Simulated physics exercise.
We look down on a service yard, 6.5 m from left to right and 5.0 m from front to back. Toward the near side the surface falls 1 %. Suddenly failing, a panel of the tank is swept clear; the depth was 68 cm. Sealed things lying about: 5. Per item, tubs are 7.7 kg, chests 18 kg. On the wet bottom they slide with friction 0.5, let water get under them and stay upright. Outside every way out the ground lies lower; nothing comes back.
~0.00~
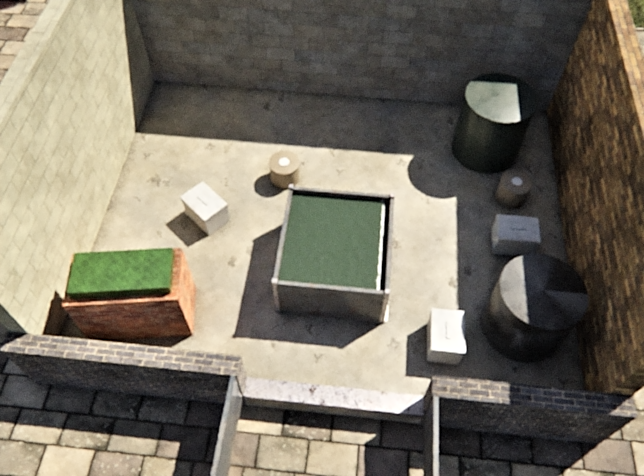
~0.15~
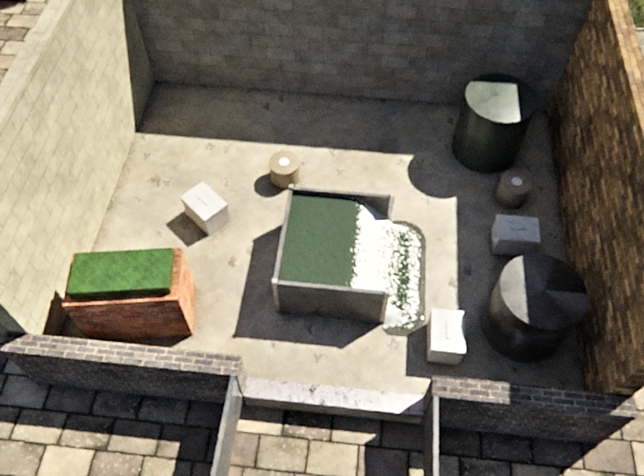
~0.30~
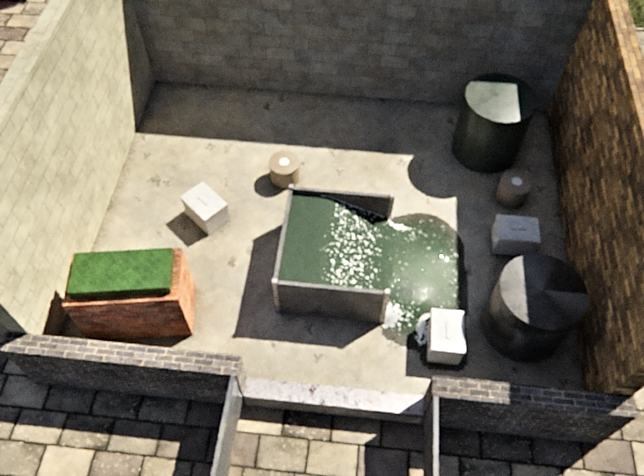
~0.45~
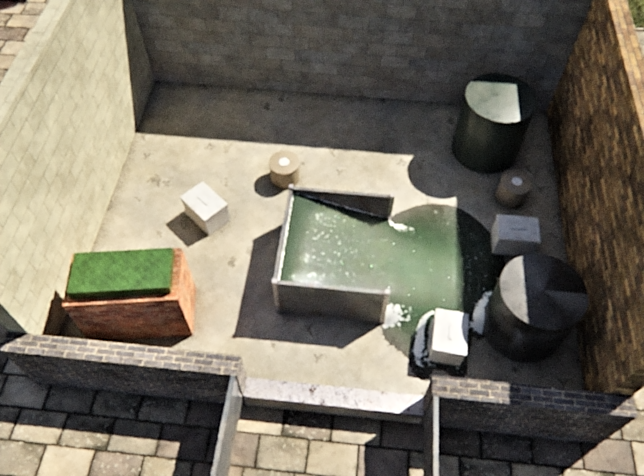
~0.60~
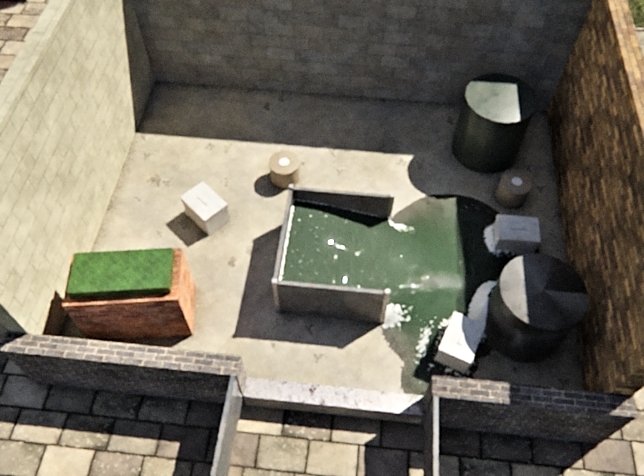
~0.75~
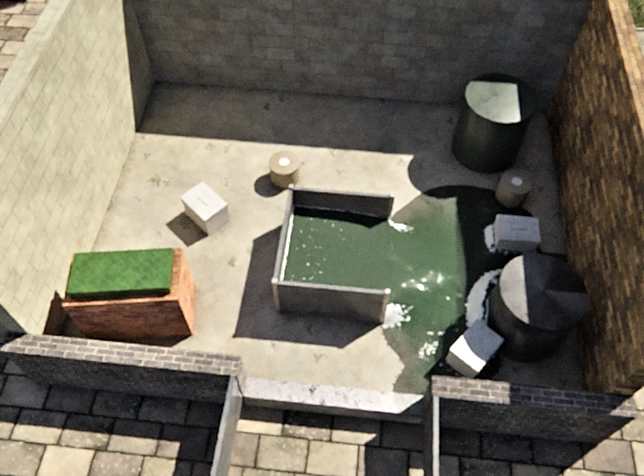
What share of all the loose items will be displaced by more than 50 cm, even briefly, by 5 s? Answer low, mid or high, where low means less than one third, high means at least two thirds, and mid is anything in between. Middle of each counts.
Mid.
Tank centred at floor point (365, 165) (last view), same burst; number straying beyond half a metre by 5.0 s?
Count: 3.
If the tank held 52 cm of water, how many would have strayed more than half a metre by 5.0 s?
That would give 3.
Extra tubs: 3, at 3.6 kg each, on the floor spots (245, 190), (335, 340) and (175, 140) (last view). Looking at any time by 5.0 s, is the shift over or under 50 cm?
In that order: Less, past it, under.
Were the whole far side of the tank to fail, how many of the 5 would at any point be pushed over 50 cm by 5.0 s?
Then it comes to 2 of them.
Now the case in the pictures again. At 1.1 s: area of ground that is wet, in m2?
Flooded: Near 8.5 m2.
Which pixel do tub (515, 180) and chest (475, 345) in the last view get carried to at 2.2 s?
About (521, 100) for the first and (504, 363) for the second.
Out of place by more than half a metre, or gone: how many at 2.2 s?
By that point, 3.
After 1.1 s 1 of 5 are over 50 cm from their spots; 0 afloat.
After 2.2 s 3 of 5 are over 50 cm from their spots; 3 afloat.
After 3.5 s 3 of 5 are over 50 cm from their spots; 2 afloat.
After 5.0 s 3 of 5 are over 50 cm from their spots, and 3 have been at some point; 1 afloat.
